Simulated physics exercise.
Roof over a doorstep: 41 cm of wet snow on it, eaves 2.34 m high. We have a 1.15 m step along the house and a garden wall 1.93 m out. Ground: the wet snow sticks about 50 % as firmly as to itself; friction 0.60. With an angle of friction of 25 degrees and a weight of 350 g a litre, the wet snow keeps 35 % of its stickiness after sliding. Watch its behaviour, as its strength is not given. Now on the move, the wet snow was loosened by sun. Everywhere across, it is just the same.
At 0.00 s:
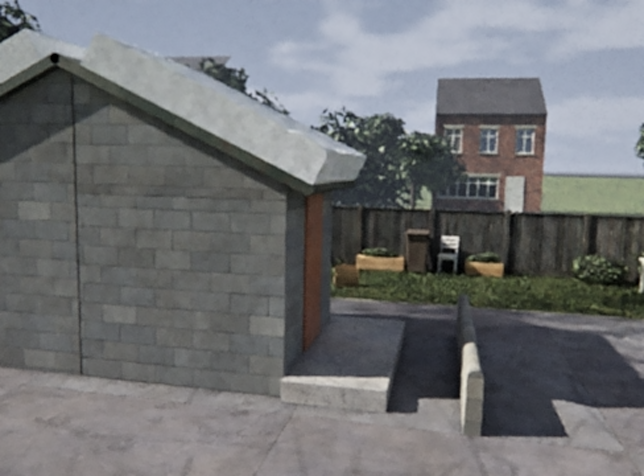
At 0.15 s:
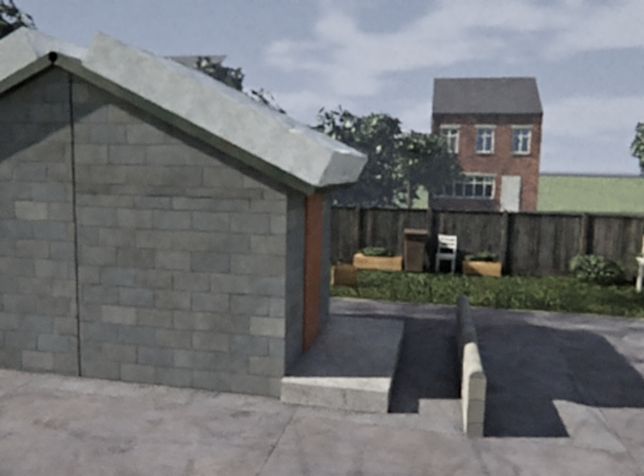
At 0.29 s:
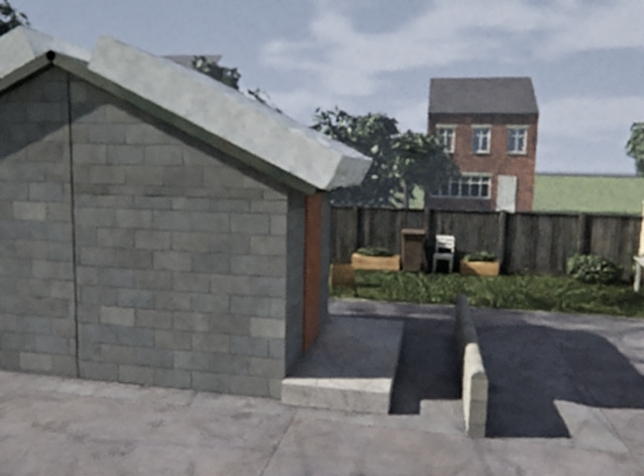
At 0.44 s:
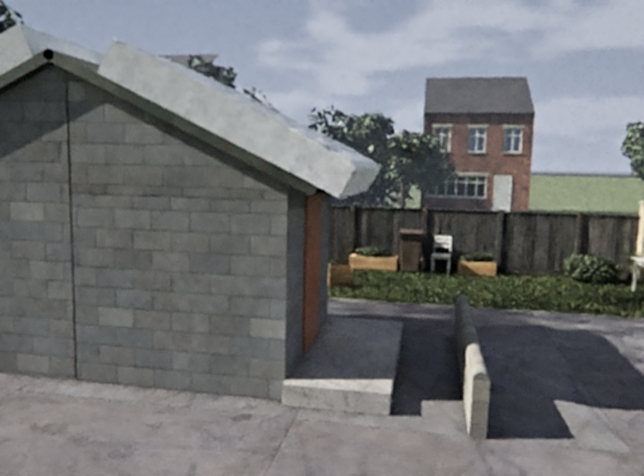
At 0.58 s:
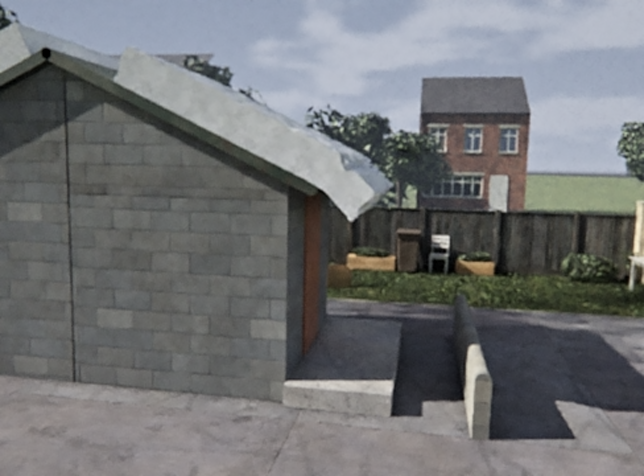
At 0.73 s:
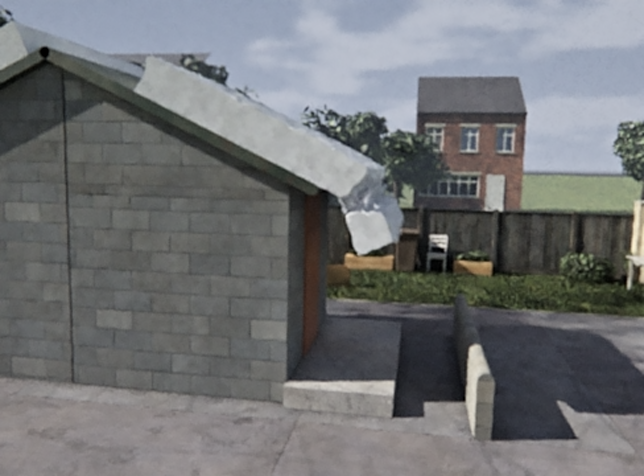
A grey block house with a slab of pale wet snow on its sloping roof fills the left, seen from the side across a paved yard under a cloudy sky. An orange door edge, a doorstep and a low wall stand beside it, with a dark fence, planters, a white chair and a red-brick house behind. The snow slides down rightward, bends over the eaves and cracks as the view drifts slightly right.
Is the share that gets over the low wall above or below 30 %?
Result noted: In excess of 30 per cent.
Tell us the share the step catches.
Roughly 16 percent, I reckon.
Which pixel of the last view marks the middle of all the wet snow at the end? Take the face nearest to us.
Close to (499, 403) in the last picture.
By 1.14 s, 65 % is still on the roof and 0 % is past the low wall.
By 1.63 s, none is still on the roof and 7 % is past the low wall.
By 2.11 s, none is still on the roof and 36 % is past the low wall.
By 2.60 s, none is still on the roof and 36 % is past the low wall.
By 3.00 s, at the end, none is still on the roof and 36 % is past the low wall.
